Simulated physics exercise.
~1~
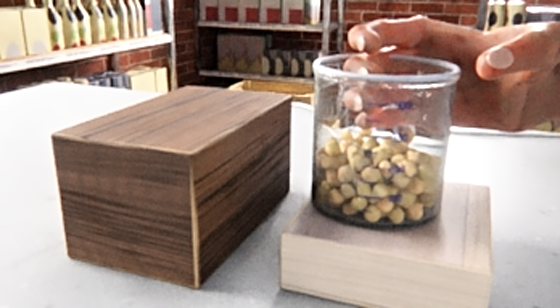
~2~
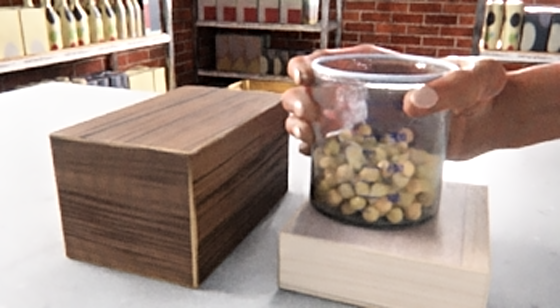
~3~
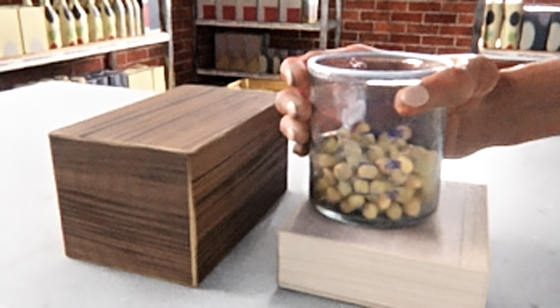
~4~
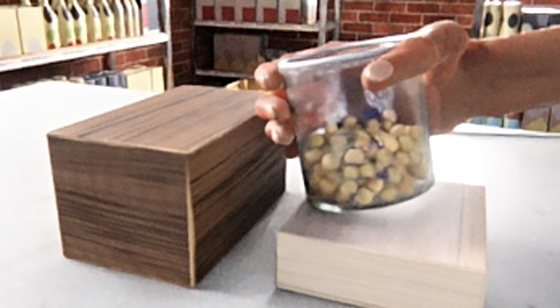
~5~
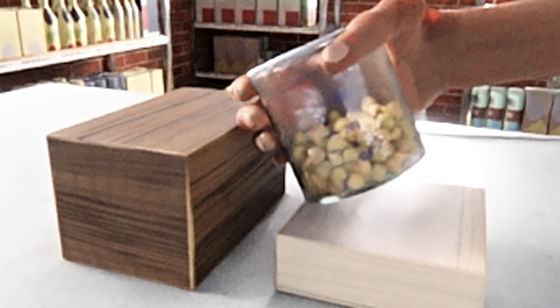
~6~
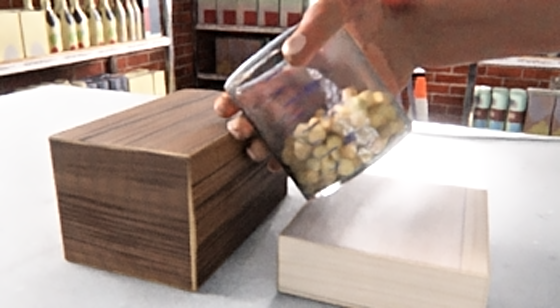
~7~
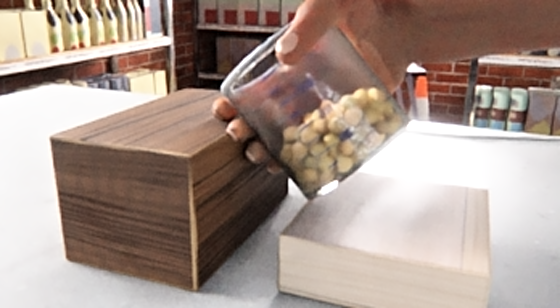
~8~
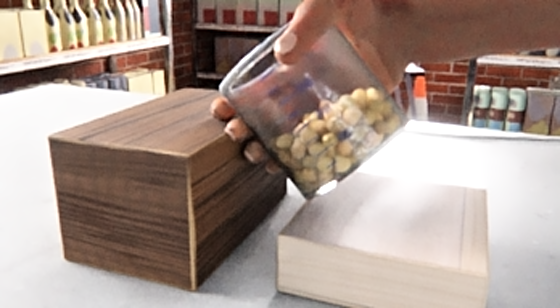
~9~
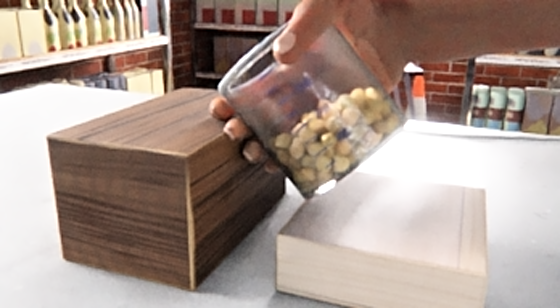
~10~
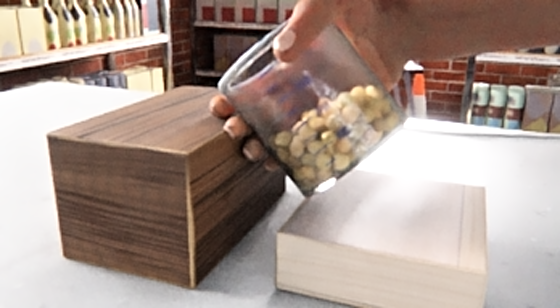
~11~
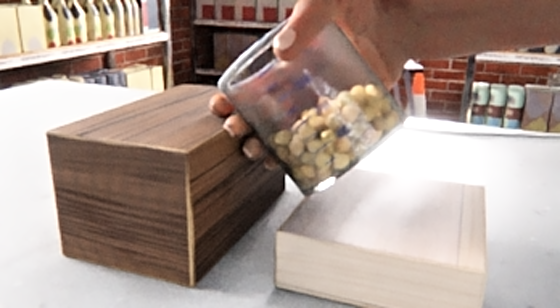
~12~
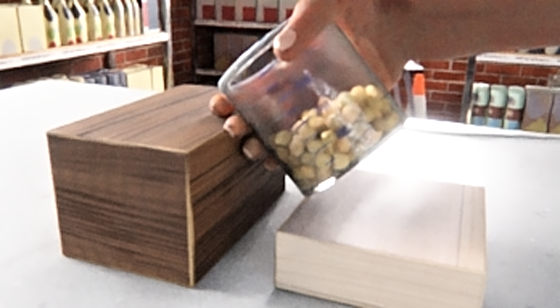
A hand lifting a clear tub of pale round pieces off a light wooden block, tilting it leftward and holding it, nothing spilling.
